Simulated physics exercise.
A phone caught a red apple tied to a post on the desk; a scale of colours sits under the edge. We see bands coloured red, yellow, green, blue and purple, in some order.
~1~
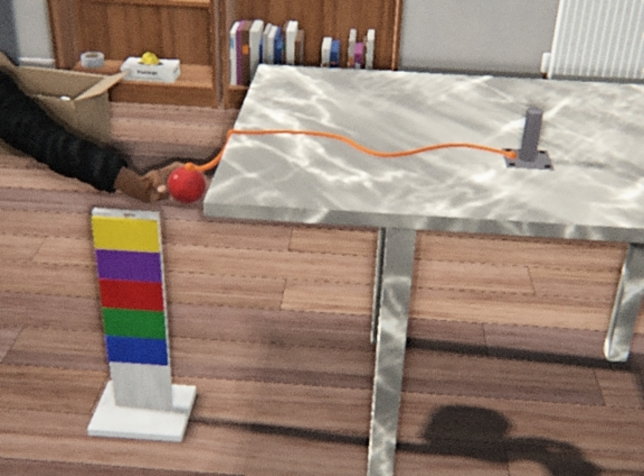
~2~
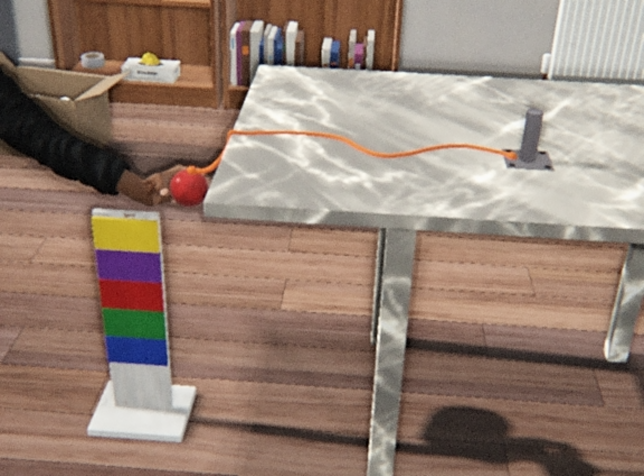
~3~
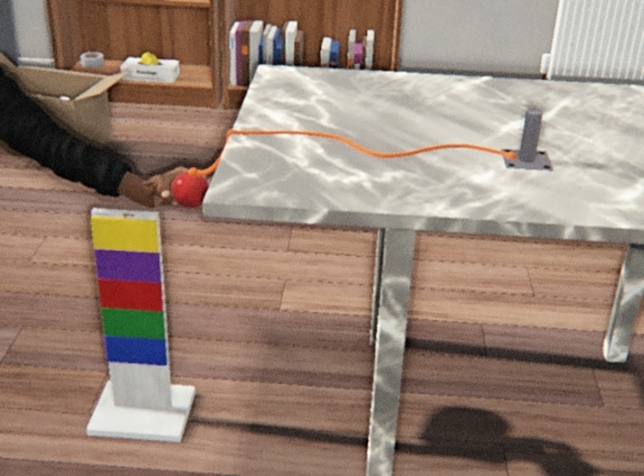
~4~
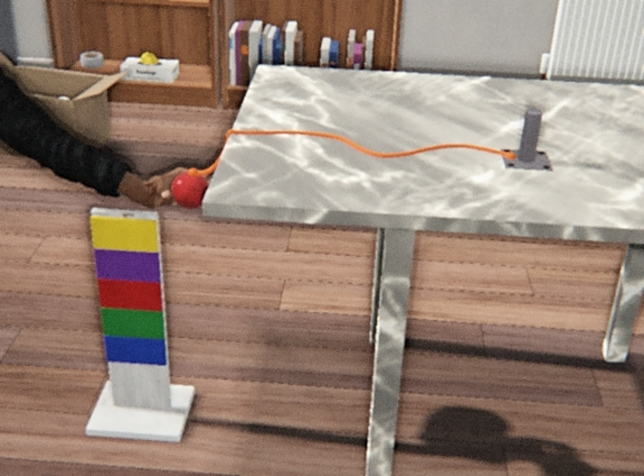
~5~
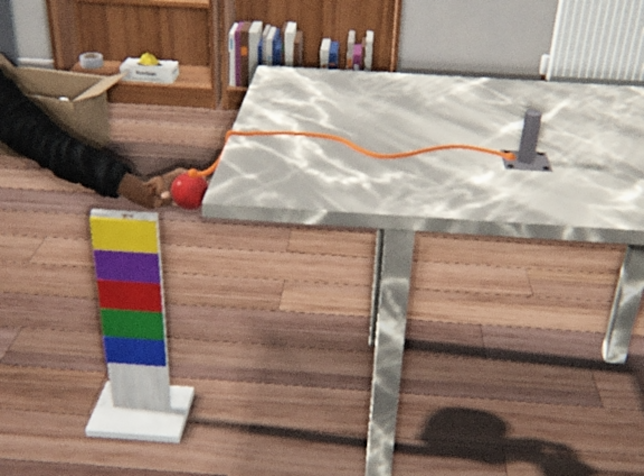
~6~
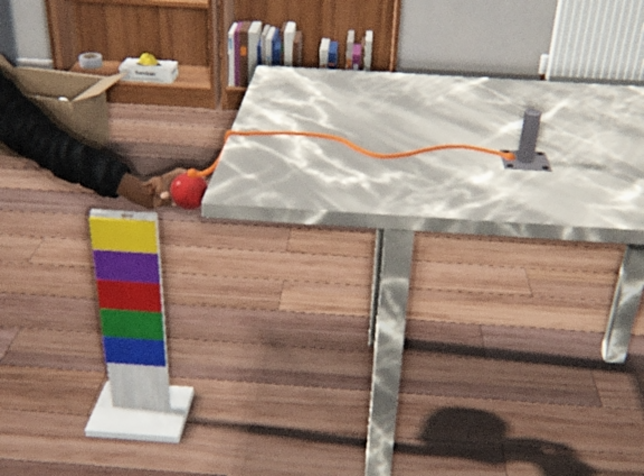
A dark-sleeved arm reaches in from the left of a room with a wooden floor, seen from slightly above and facing a pale marbled table. Its hand holds a red ball at the table's left edge, an orange cord running to a grey post, above a board banded yellow, purple, red, green and blue. The hand and ball shift very slightly, then stay nearly still.
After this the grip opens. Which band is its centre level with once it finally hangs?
Yellow.
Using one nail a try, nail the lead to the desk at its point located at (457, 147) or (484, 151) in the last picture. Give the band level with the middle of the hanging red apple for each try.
It would be yellow; yellow.
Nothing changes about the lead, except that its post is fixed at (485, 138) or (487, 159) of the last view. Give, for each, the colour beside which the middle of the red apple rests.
First case: Purple. Second case: Purple.
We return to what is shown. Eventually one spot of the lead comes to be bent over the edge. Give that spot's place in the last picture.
Roughly (256, 134).
Early on, apple near (207, 230); level with yellow.
Midway, apple near (248, 242); level with yellow.
Near the end, apple near (237, 242); level with yellow.
Finally, apple near (233, 242); level with yellow. The lead holds its middle at yellow.
